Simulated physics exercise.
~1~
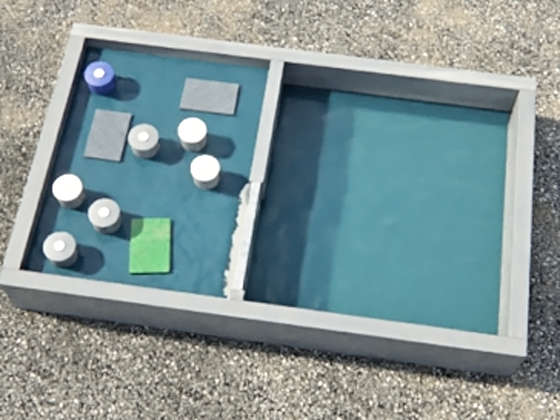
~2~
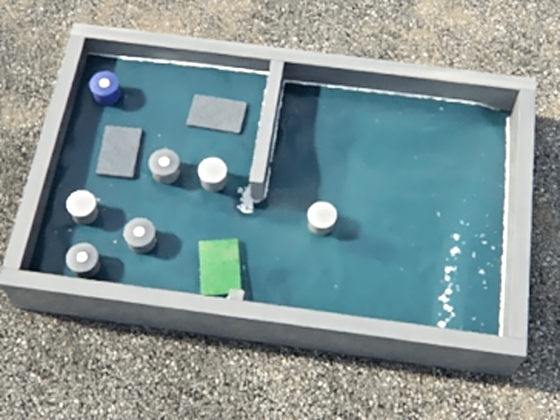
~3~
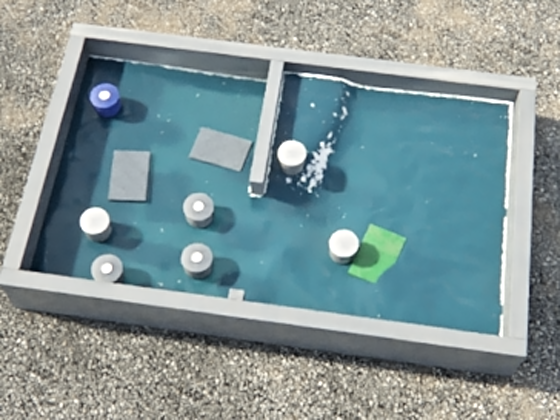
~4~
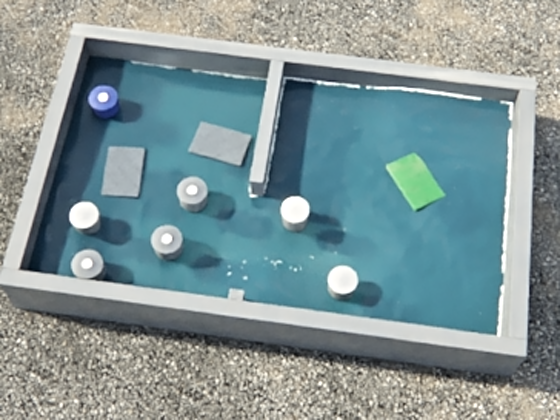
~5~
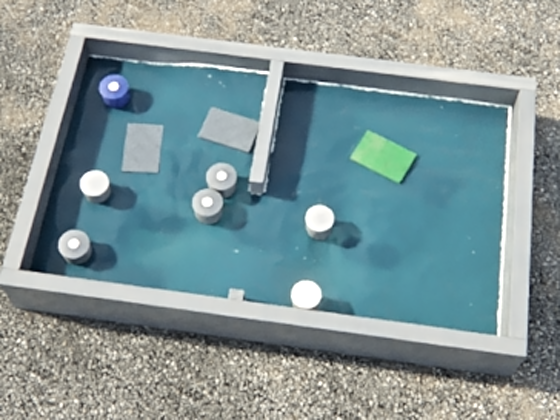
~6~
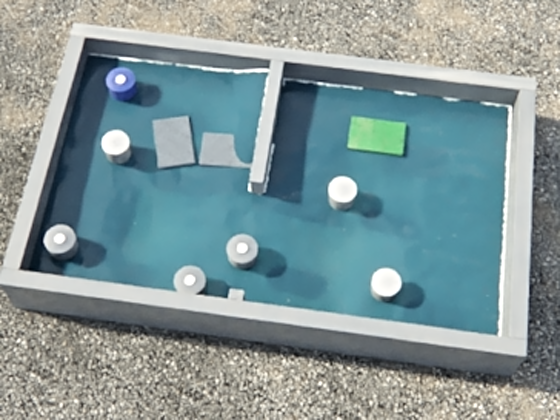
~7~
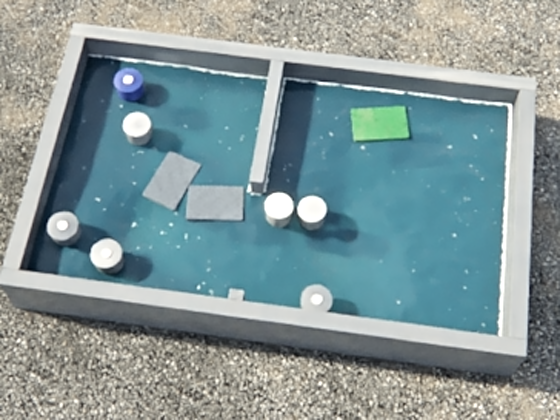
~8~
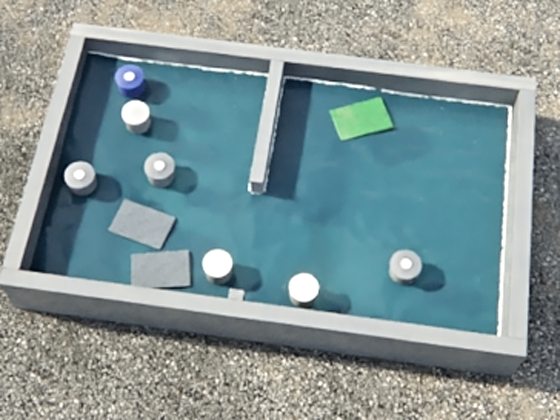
A shallow grey basin filled with teal water sits on gravel, seen from above at a slant, with a divider across its middle. On the left float a blue tub in the top corner, several white and grey tubs, two flat grey pieces and a green one. The lower part of the divider opens, and water stirs as a white tub and then the green piece drift into the right side. Another white tub follows, while the rest mill about and a grey tub crosses later. Finally, the green piece floats at upper right, and the blue tub remains at upper left.
